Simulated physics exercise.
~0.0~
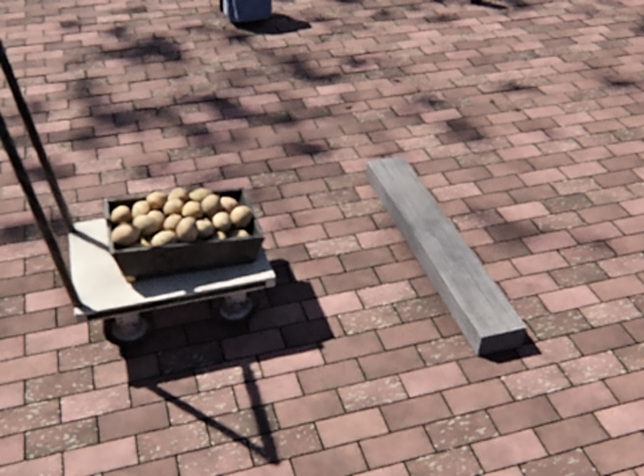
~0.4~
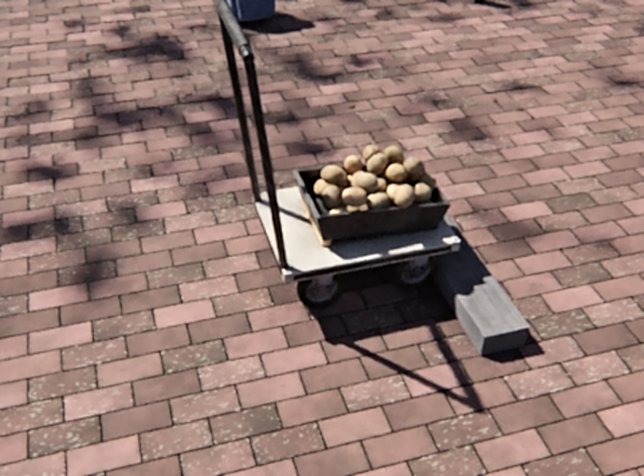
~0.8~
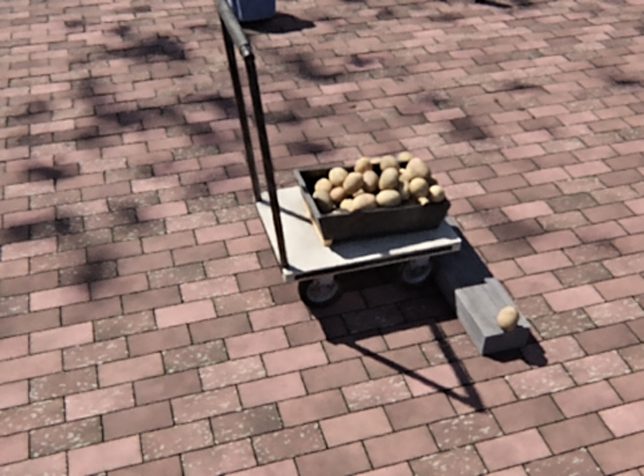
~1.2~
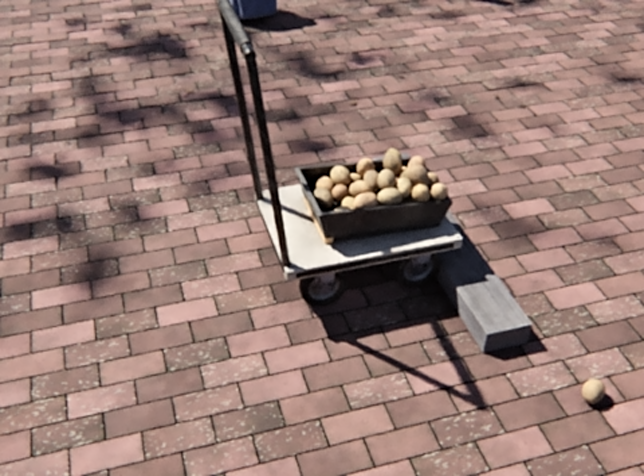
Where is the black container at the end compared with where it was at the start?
It starts on the left, well clear of the kerb, and ends further right, still on the trolley, which has stopped against the kerb.
